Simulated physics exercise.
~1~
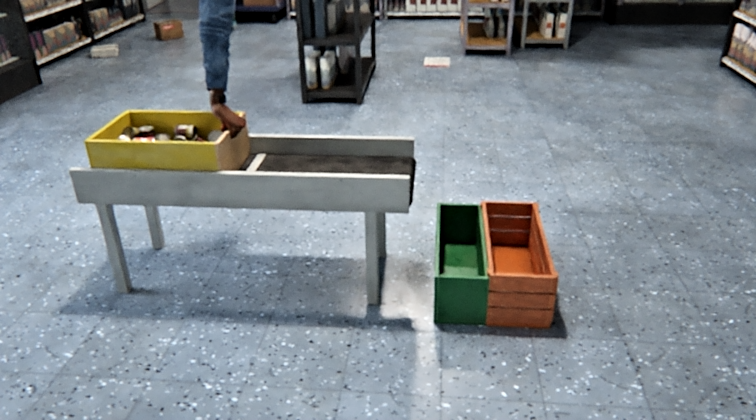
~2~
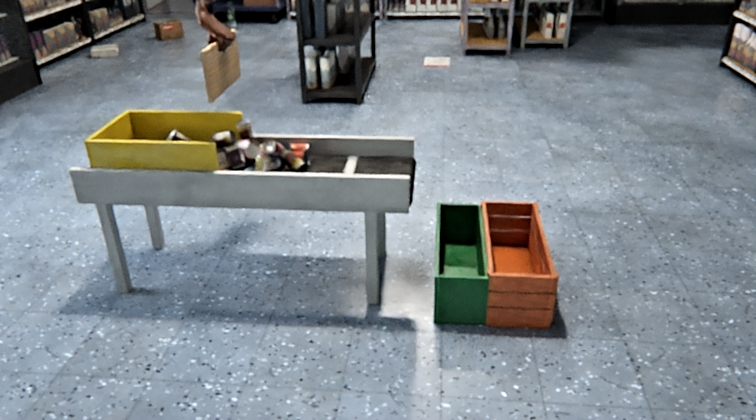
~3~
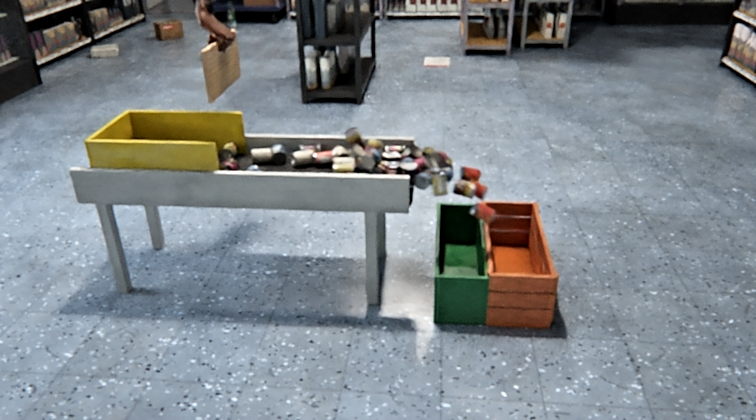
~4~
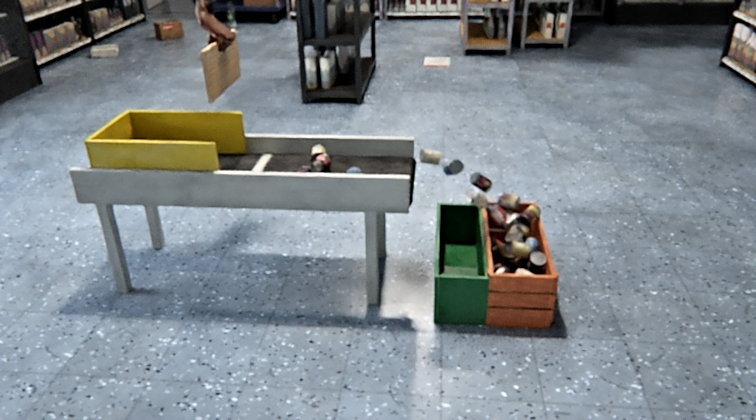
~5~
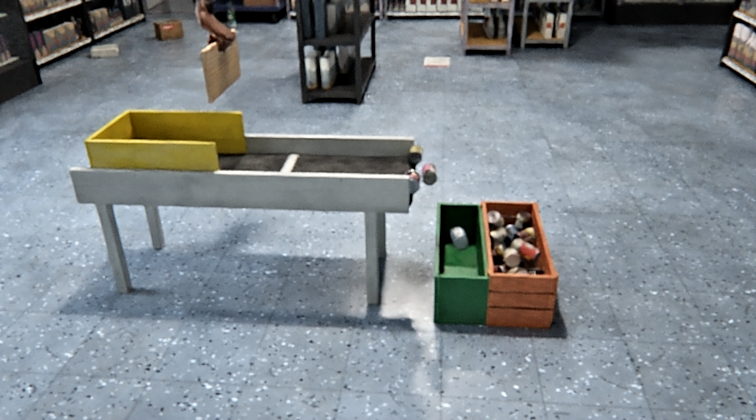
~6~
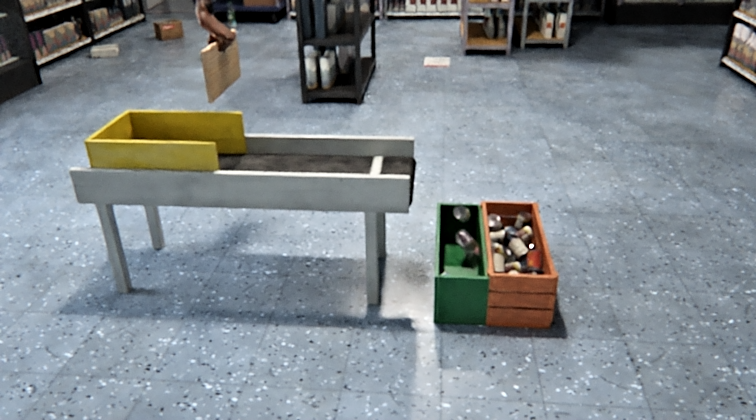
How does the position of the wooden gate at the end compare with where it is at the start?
At the start the gate stands at the right end of the yellow pen, closing it off. By the end it is held up in the air by the hand, above and slightly to the left of where it began.
